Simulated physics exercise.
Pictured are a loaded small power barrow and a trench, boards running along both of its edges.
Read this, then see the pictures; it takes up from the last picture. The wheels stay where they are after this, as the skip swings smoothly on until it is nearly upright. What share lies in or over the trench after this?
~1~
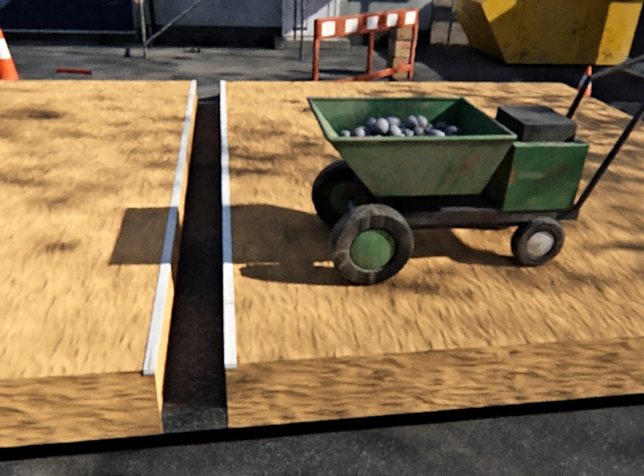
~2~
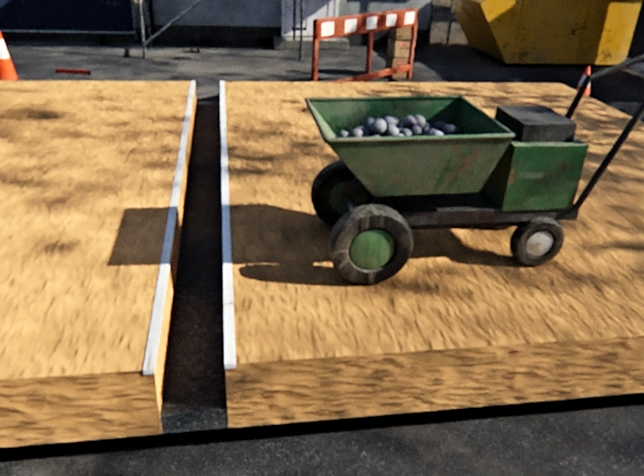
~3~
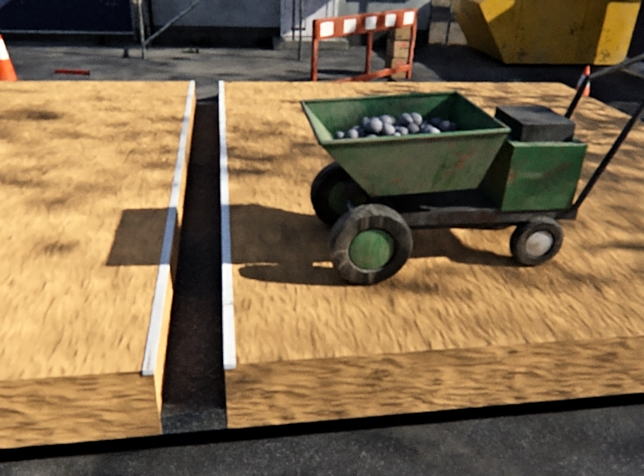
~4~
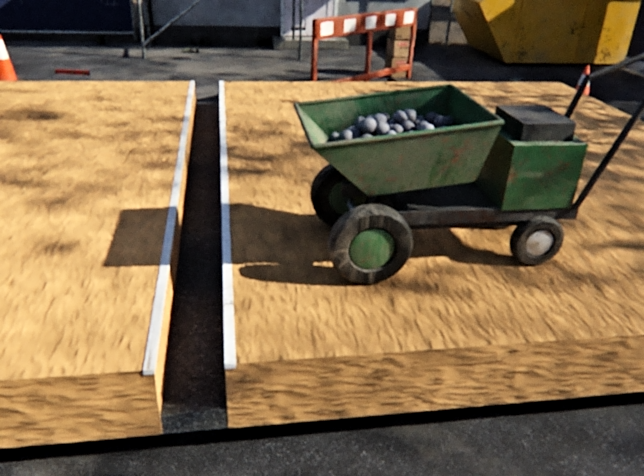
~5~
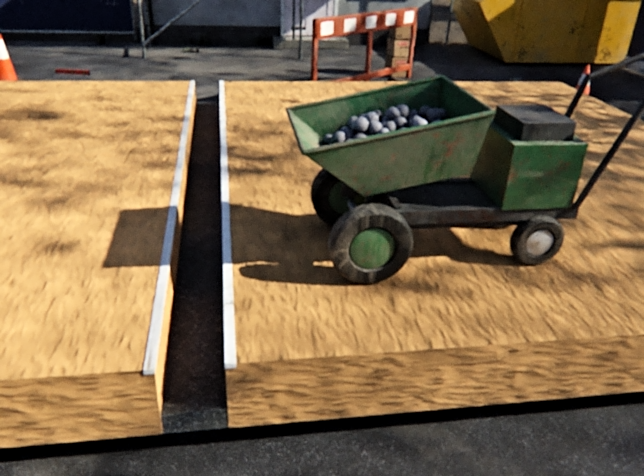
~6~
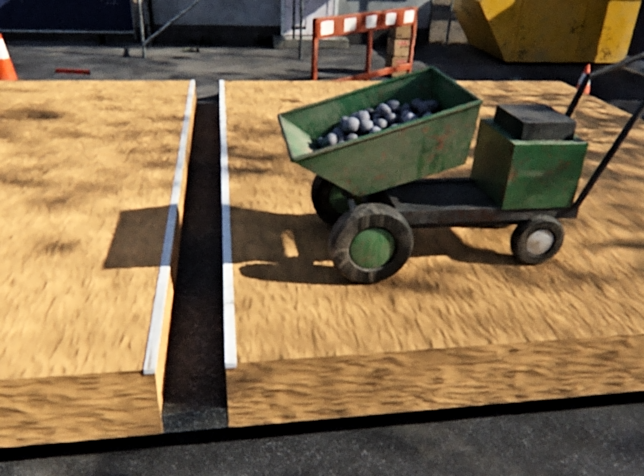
More than half.
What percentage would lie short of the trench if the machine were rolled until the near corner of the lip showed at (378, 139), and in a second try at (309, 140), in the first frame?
Roughly 50 per cent, then roughly 0 per cent.
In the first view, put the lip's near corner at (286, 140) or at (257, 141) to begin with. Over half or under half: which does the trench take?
Position 1 exceeds half; position 2 falls short of half.
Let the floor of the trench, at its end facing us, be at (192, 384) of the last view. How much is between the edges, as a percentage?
The share comes to around 60 percent.
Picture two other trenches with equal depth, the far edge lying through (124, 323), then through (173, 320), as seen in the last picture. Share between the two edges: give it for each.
You'd get 90 % in the first case and 70 % in the second.
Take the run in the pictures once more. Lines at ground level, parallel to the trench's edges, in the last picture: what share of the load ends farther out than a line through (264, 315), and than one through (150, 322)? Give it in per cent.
Estimate, first then second: 100 %, 0 %.
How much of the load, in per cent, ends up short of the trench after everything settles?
Estimate: Around 15 per cent.
Soon, skip tipped steeply; all in the skip.
A while on, skip tipped right over; nearly all in the skip; a small part short of the trench; a stray few in or heaped over the trench.
Towards the end, skip tipped right over; about a quarter in the skip; a small part short of the trench; about two thirds in or heaped over the trench; a stray few beyond it.
Finally, skip tipped right over; a stray few in the skip; a small part short of the trench; most in or heaped over the trench; a stray few beyond it.
